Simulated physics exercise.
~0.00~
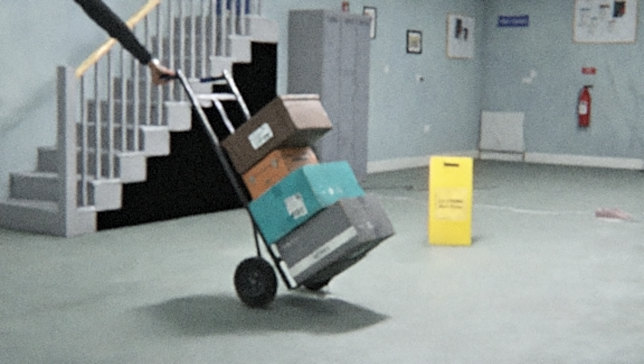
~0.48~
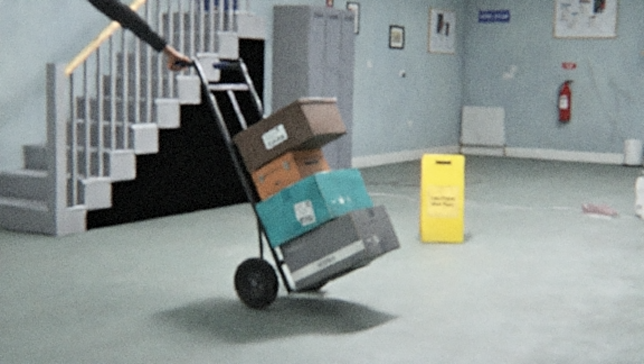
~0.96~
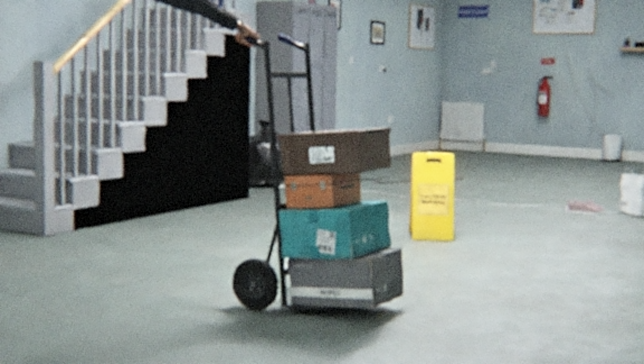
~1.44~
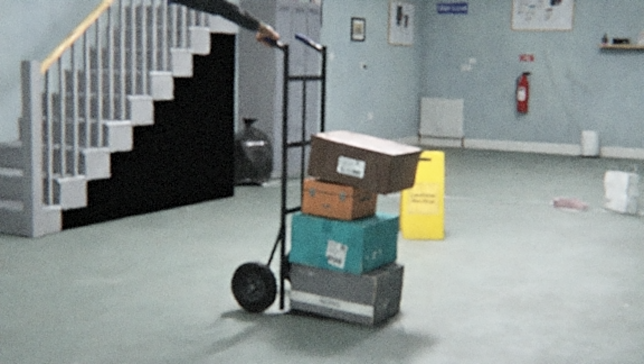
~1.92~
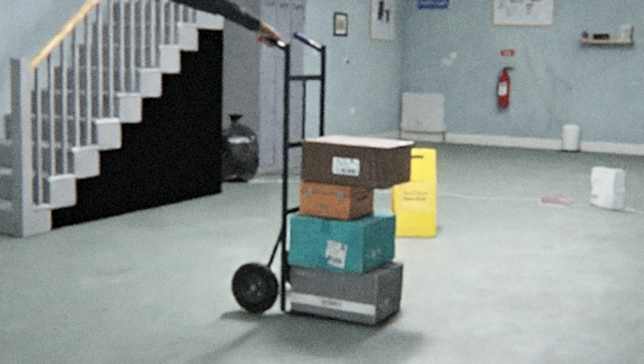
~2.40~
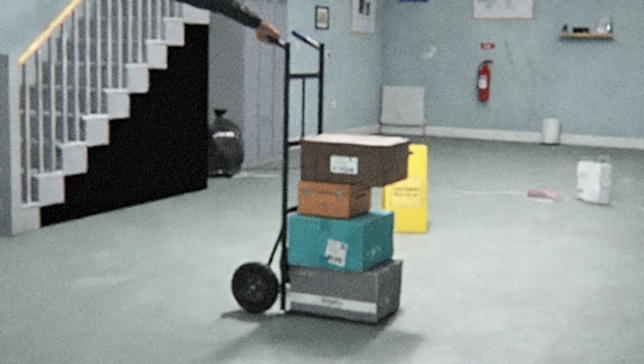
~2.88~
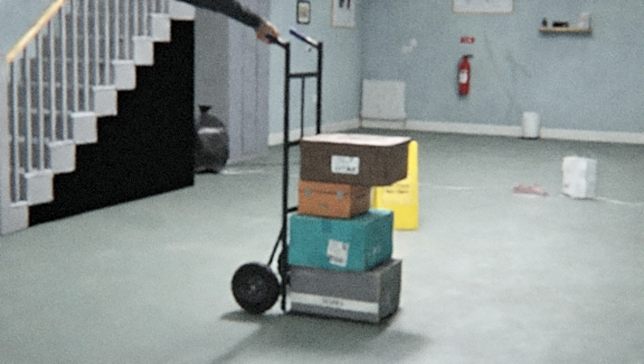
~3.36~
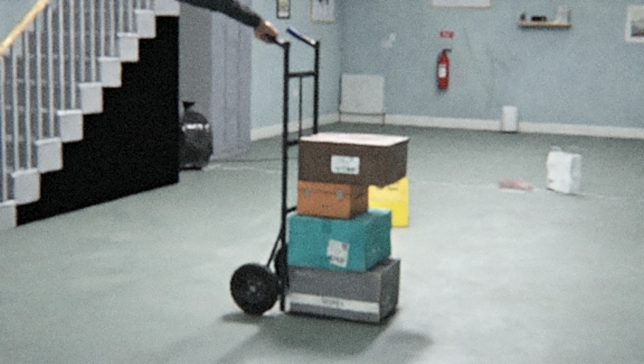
A hand tipped a leaning sack truck forward until it stood upright, jolting its stack of four boxes so the brown one on top rocked briefly and settled, and the whole pile ended up still standing on the truck.
